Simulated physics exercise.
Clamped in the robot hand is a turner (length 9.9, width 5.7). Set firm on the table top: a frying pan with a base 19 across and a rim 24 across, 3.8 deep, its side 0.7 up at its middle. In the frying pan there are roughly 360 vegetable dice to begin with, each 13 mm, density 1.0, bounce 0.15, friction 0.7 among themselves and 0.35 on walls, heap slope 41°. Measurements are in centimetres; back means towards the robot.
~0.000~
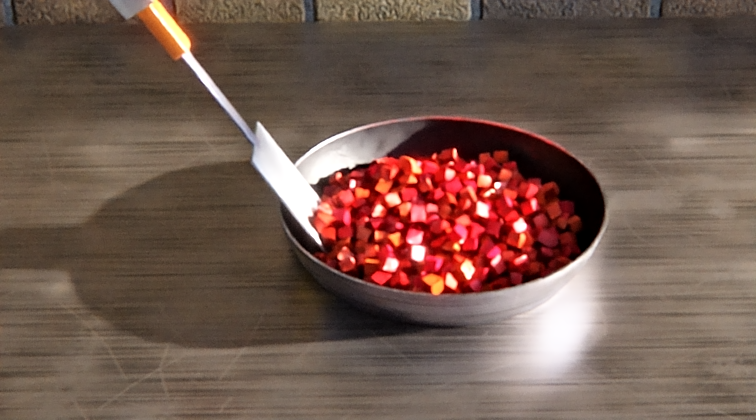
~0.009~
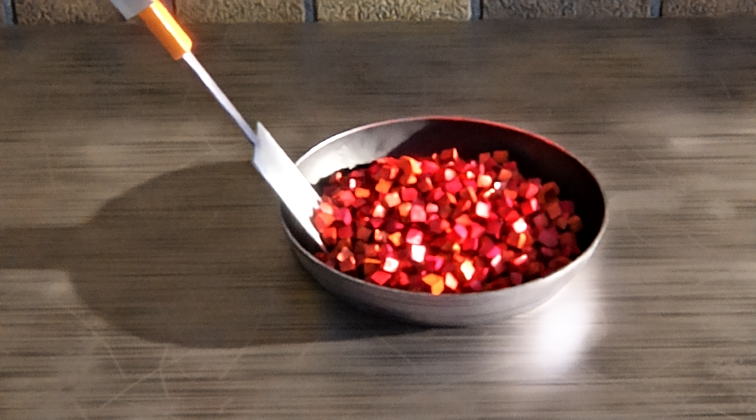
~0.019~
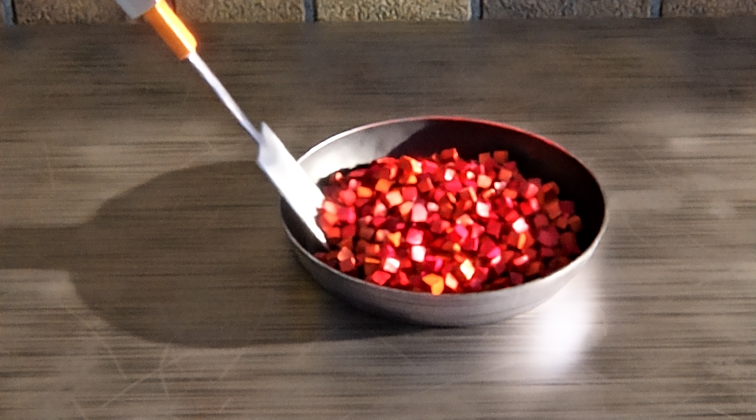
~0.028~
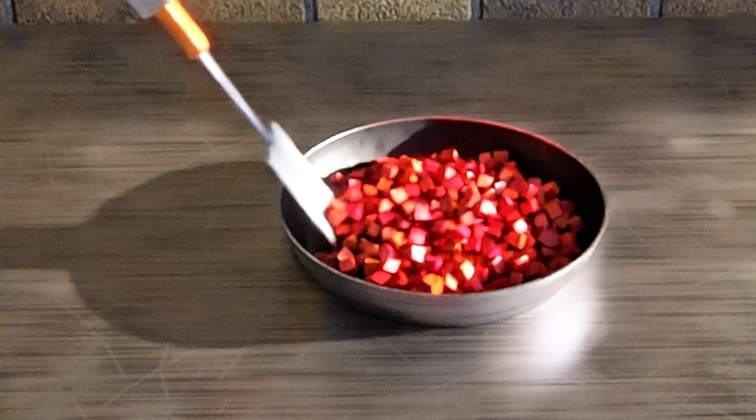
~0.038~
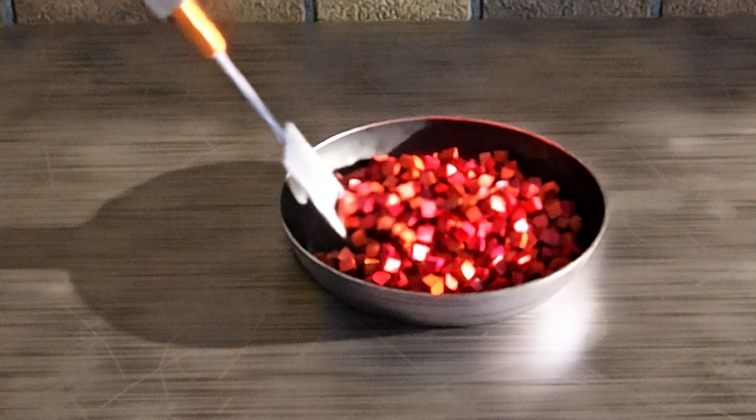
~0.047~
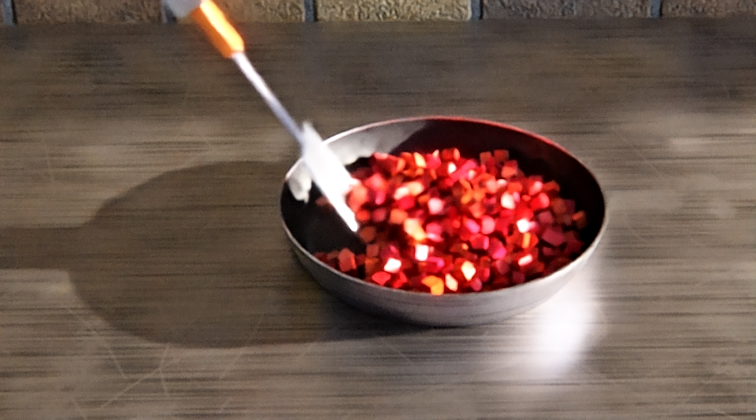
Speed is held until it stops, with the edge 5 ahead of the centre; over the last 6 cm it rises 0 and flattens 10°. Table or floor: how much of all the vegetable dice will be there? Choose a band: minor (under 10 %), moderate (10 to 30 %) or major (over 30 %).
Minor.
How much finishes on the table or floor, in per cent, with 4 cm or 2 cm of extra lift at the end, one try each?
I'd put it near 20 in a hundred, then near 15 in a hundred.
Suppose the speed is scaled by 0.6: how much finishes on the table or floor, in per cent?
Some 0 per cent.
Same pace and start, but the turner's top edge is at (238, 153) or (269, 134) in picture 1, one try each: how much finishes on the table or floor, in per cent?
About 0% and 5%.
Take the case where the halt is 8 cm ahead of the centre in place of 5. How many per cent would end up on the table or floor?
That would give close to 15 per cent.
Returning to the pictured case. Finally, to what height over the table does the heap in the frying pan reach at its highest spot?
It reaches around 6.0 cm.
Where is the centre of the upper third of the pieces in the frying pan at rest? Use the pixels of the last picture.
Roughly at (545, 209).
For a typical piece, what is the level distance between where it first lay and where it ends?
Level distance of around 2 cm.
After 0.07 s, sloping 58°, highest piece 6 above the table; 358 in the frying pan.
After 0.09 s, sloping 55°, highest piece 7 above the table; 358 in the frying pan.
After 0.30 s, sloping 48°, highest piece 7 above the table; 346 in the frying pan, 7 on the table or floor, 5 on the blade or in flight.
After 1.35 s, sloping 48°, highest piece 6 above the table; 346 in the frying pan, 12 on the table or floor.
In the end, 346 in the frying pan, 12 on the table or floor. That is 3 % on the table or floor.
